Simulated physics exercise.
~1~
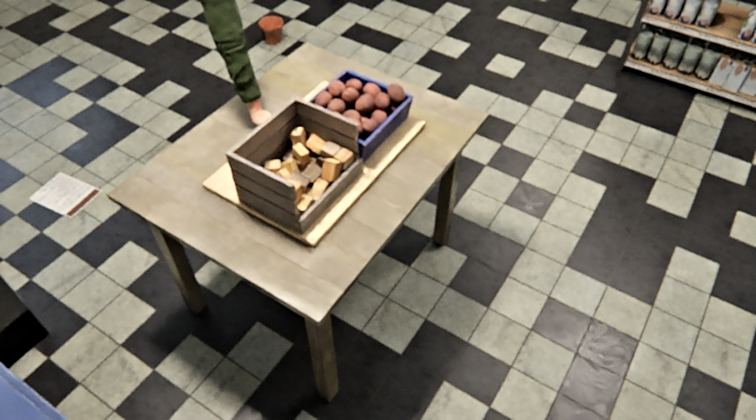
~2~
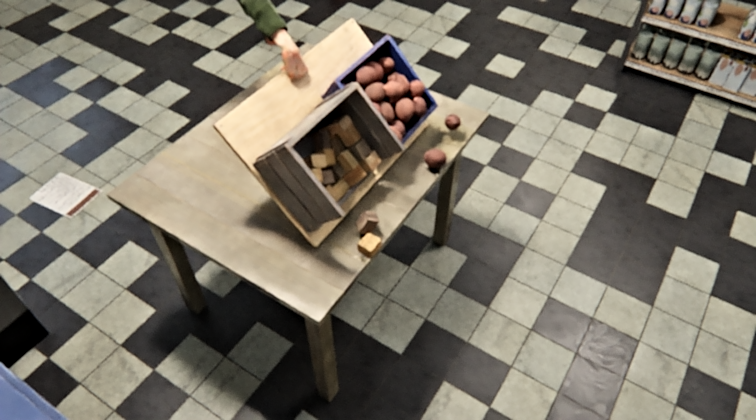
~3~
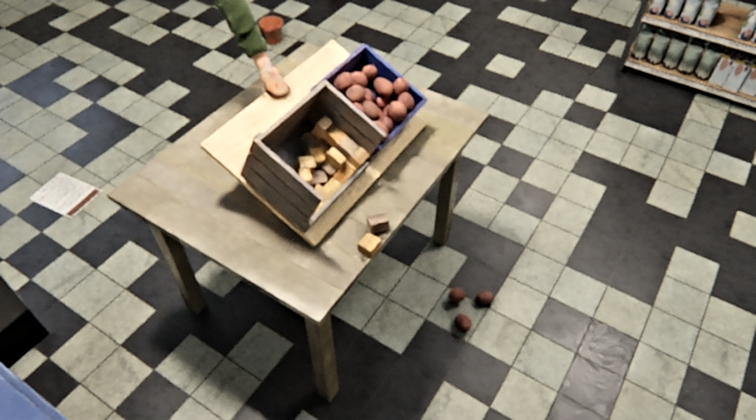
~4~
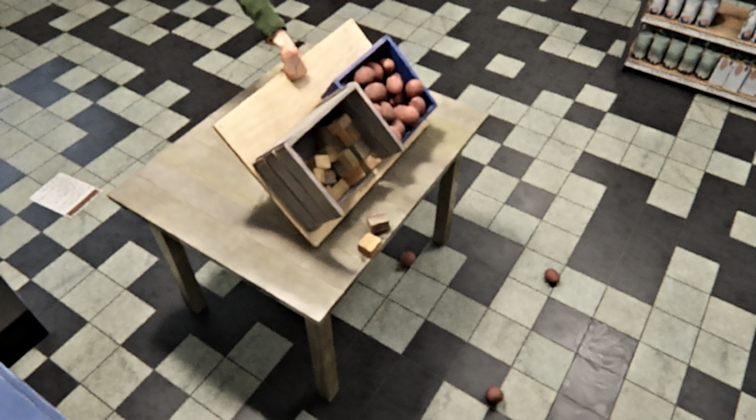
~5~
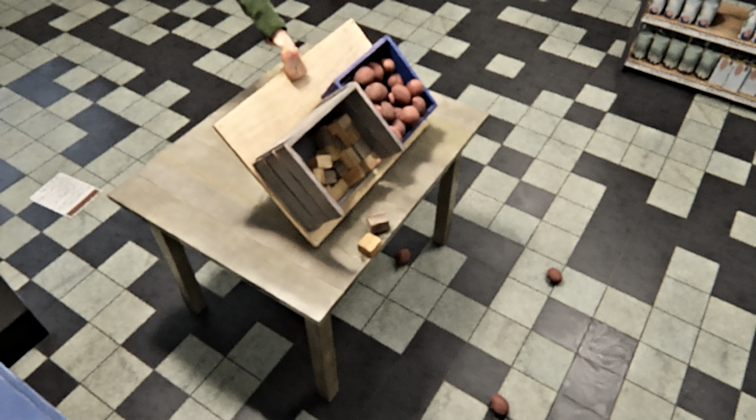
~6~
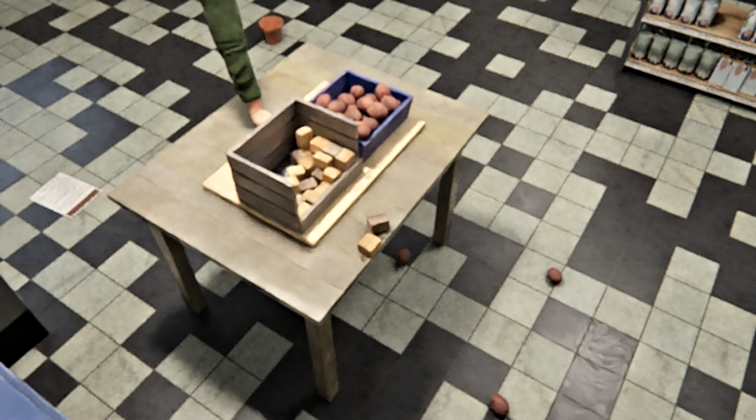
Three reddish potatoes and two wooden blocks tumbled out when a hand lifted the left side of a board holding two crates, which was partly lowered, raised again and finally laid flat, leaving the potatoes on the floor and the blocks on the table.
